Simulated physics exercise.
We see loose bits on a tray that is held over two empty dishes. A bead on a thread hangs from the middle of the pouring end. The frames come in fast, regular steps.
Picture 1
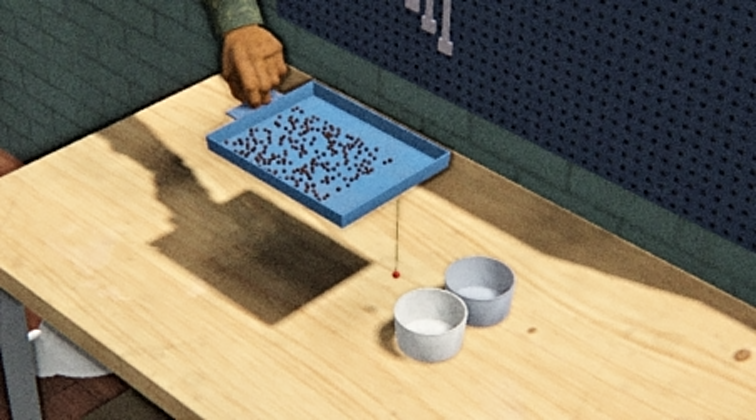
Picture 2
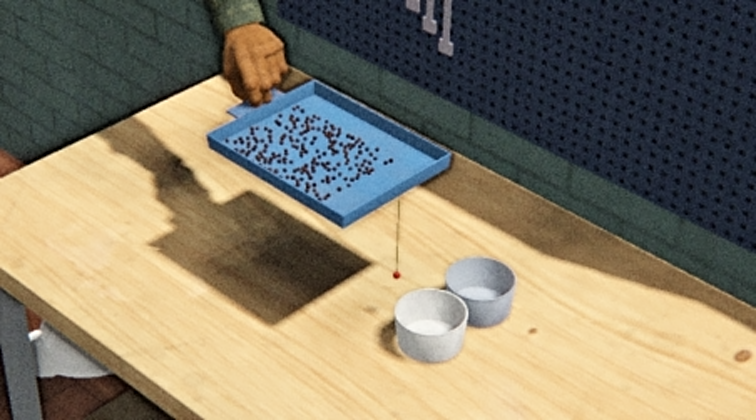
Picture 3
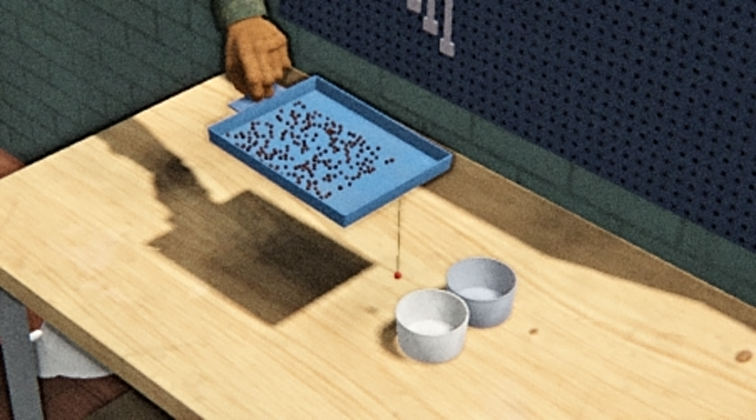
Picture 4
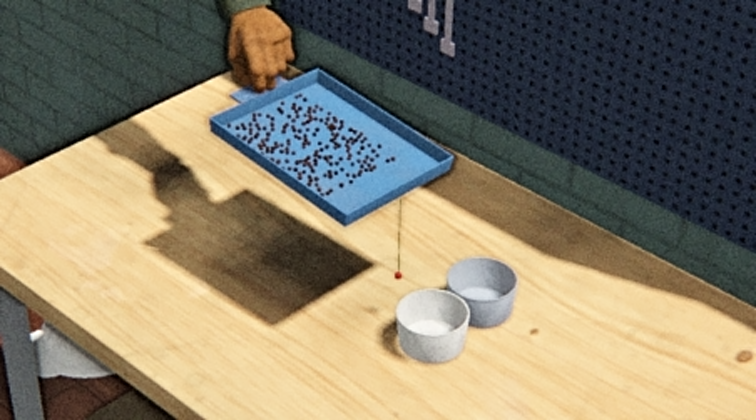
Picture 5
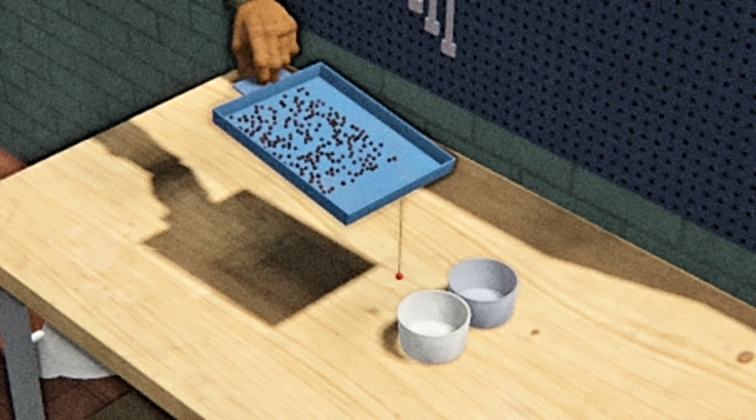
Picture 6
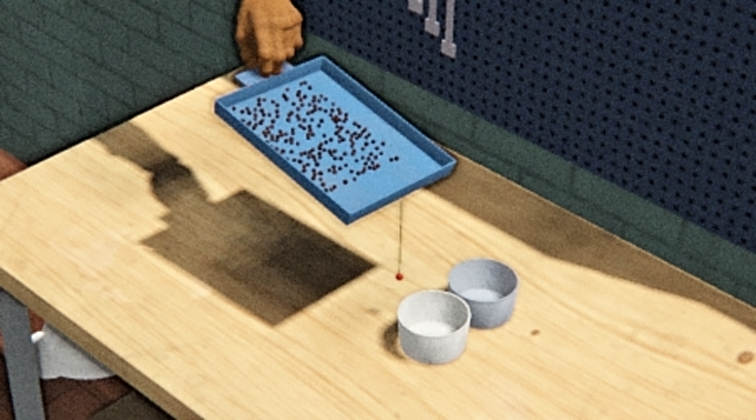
A blue tray scattered with small dark red-brown berries is held by a hand at its far left end, above a pale wooden table seen from above at an angle. Two empty dishes, white and blue-grey, sit right of a red bead hanging on a thread, before a dark pegboard. The hand slowly raises the handle end, steepening the tray, while the berries keep their scattered arrangement.
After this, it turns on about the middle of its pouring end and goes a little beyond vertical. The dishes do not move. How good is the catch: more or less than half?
They take only the smaller part between them.
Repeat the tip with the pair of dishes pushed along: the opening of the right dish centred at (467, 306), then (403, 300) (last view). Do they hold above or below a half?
At the first place the smaller part, at the second less than half.
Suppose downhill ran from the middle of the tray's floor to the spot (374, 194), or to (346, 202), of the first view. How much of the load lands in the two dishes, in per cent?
Roughly 30 per cent, and 0 per cent.
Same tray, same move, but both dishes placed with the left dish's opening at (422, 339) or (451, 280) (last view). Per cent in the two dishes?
In turn 0 and 70 in a hundred.
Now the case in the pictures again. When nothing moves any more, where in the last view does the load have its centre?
At about (450, 289).
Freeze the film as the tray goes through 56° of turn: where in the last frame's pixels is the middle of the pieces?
Close to (424, 179).
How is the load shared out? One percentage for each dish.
About: Left dish 0, right dish 10 per cent.
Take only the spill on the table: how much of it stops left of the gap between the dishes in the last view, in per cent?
Close to 60 per cent.
Soon after the last picture, tray tipped steeply; nearly all on the tray; a stray few in the right dish; a stray few in the air.
A little later, tray tipped right over; nearly all on the tray; a stray few in the right dish; a stray few outside both; a stray few in the air.
Later still, tray tipped past a quarter turn; a stray few in the left dish; a small part in the right dish; most outside both.
At rest, tray tipped past a quarter turn; a stray few in the left dish; a small part in the right dish; most outside both.
